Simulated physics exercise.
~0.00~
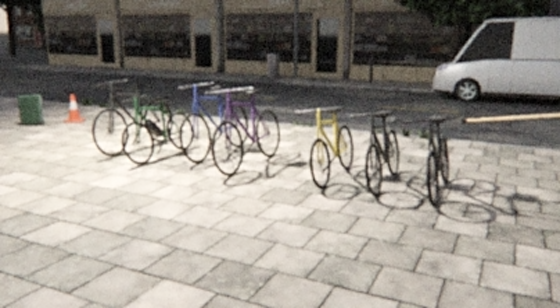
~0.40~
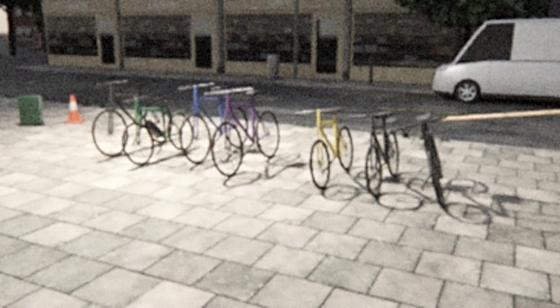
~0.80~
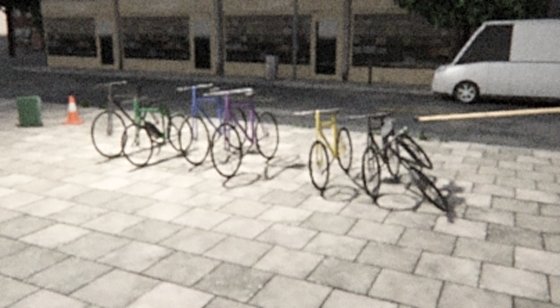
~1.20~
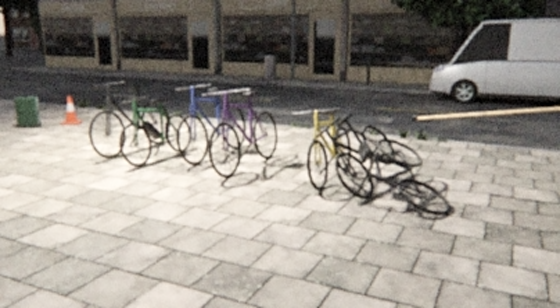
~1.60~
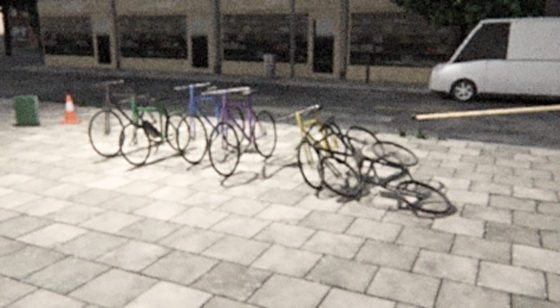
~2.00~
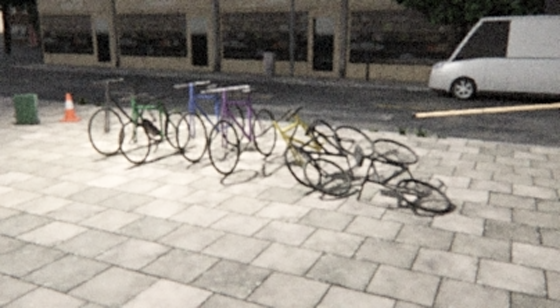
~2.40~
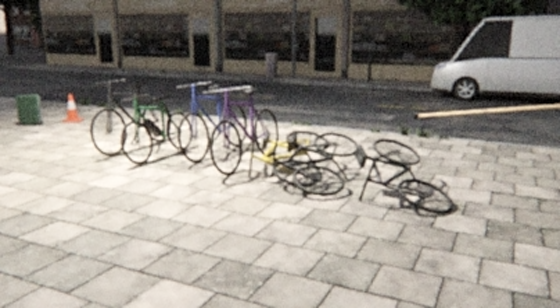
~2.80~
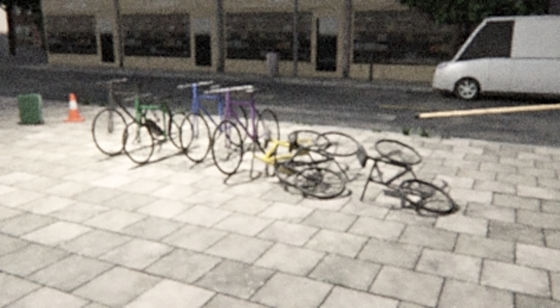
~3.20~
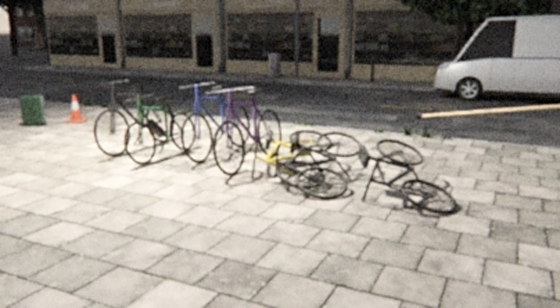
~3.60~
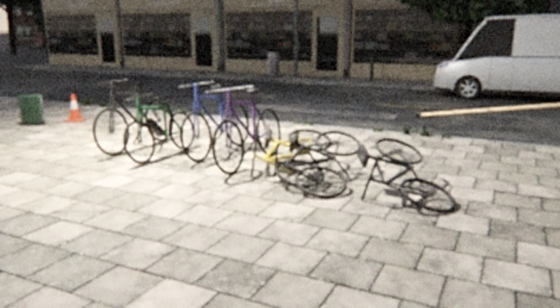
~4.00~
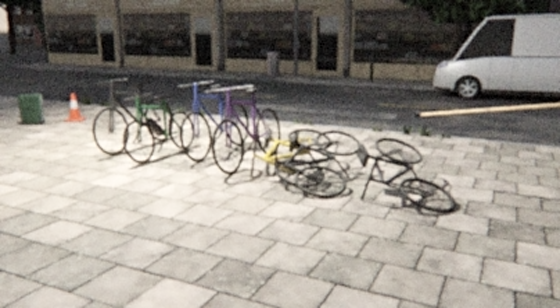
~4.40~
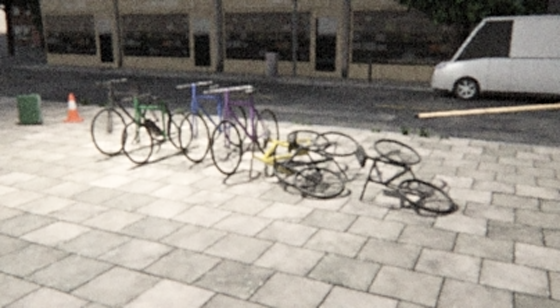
At first, seven bicycles stand in a row on pale paving, with an orange cone to the left and a white van parked behind on the right. A pole at the right edge shifts left, and the dark bicycle at that end begins to tip, while the pole soon stops. That bicycle topples leftward into its dark neighbour, which leans over in turn against the yellow one. The yellow bicycle tips and drops beside the purple one. The three lie in a tangle, while the purple, blue, green and leftmost bicycles remain standing.
